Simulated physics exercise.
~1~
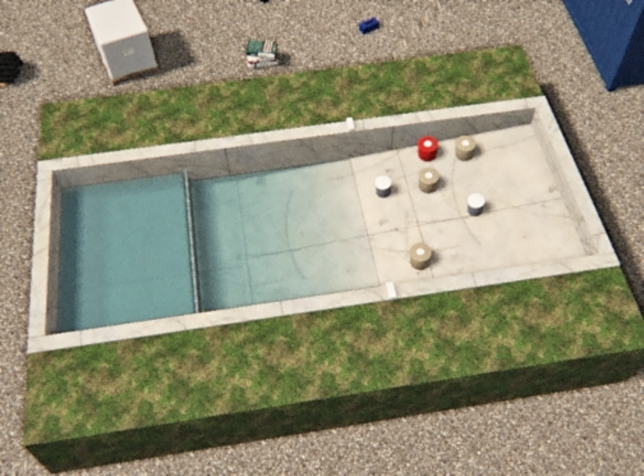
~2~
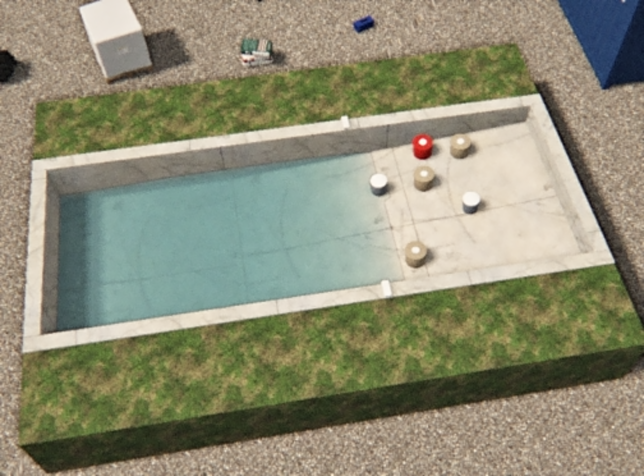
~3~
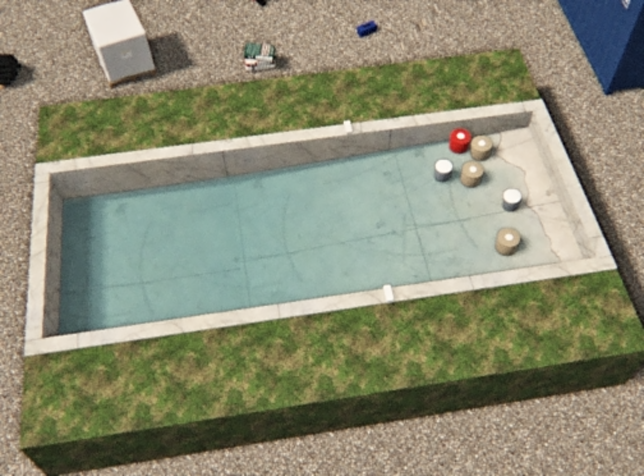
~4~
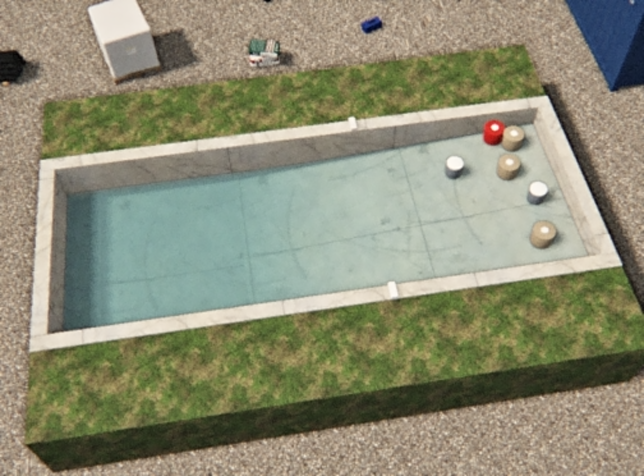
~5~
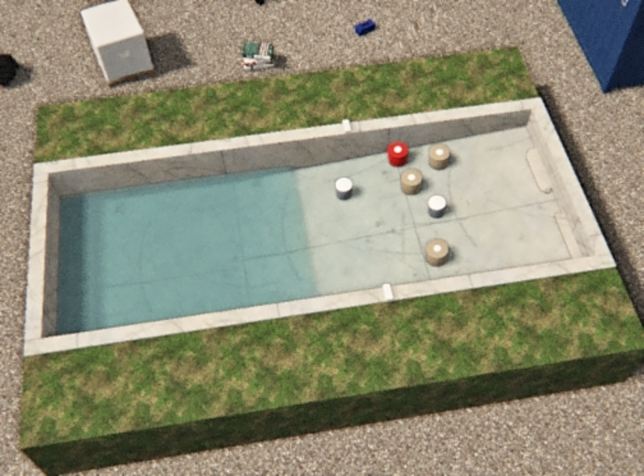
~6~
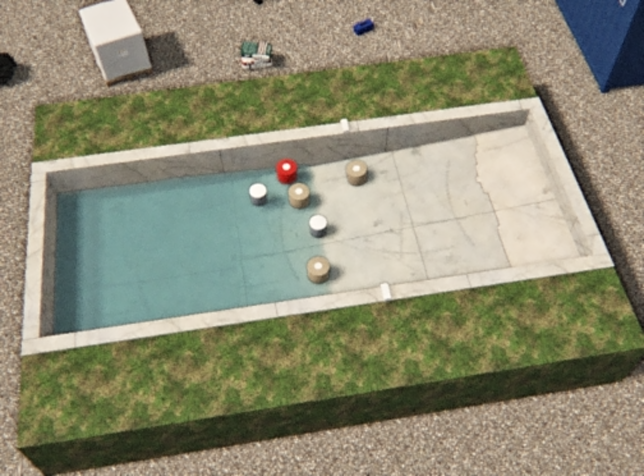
The footage shows a sloping pool where a barrier at the left vanishes and water surges right up the dry slope, carrying red, white and tan tubs and pails toward the right end, before it draws back left, leaving most of them past the white marks, one tan container still right of them.
